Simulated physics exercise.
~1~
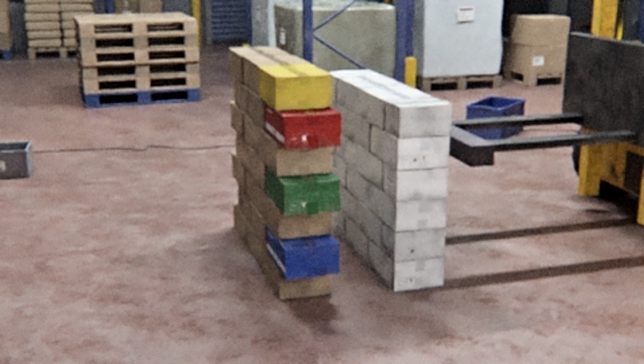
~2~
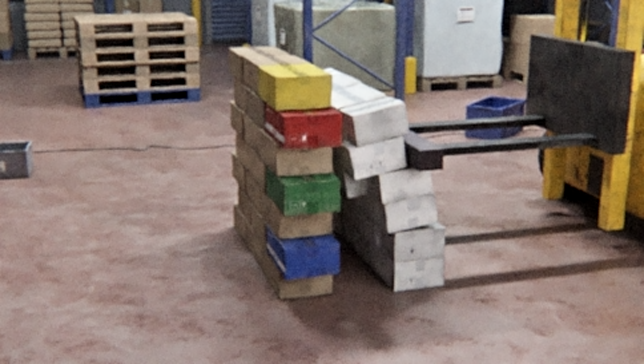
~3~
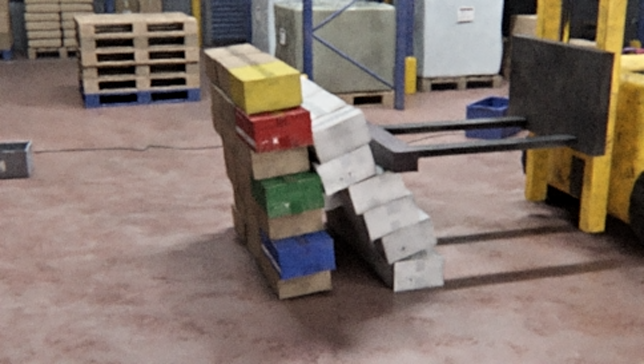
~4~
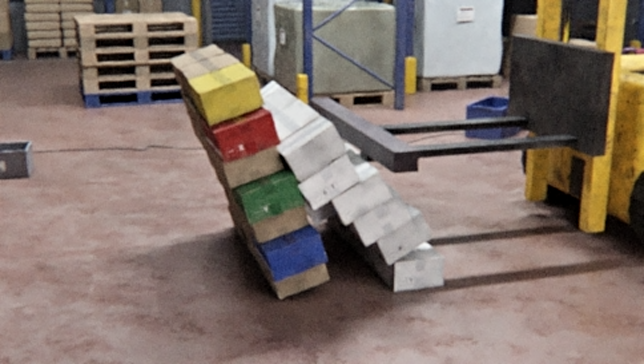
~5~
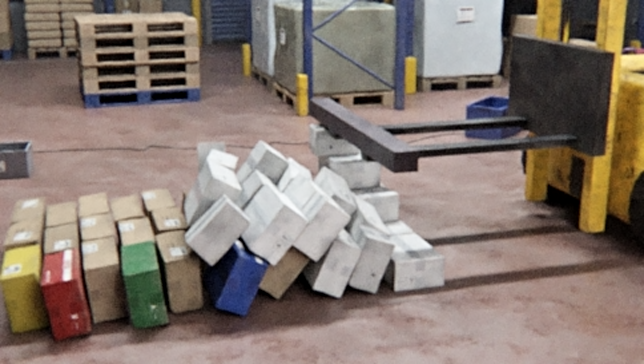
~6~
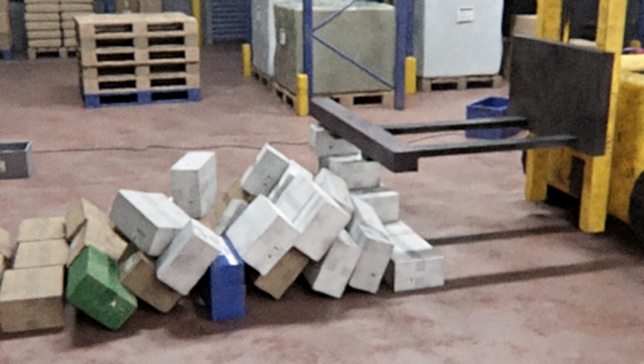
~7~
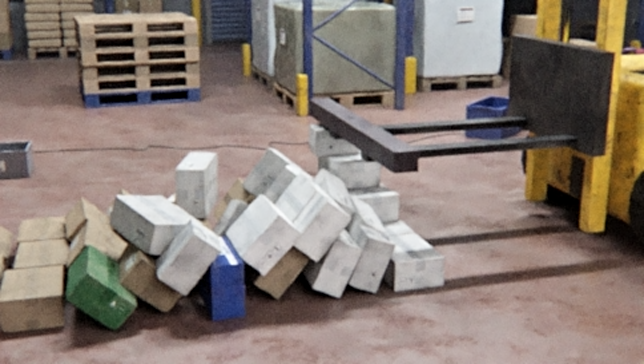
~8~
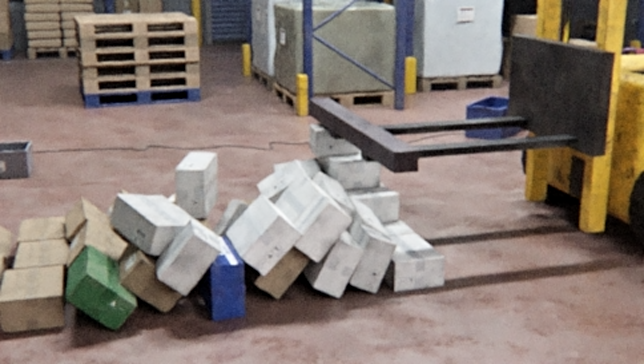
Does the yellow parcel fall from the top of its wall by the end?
Yes, the yellow parcel comes down to the left with the toppling wall, reaches the floor and then goes out of view.
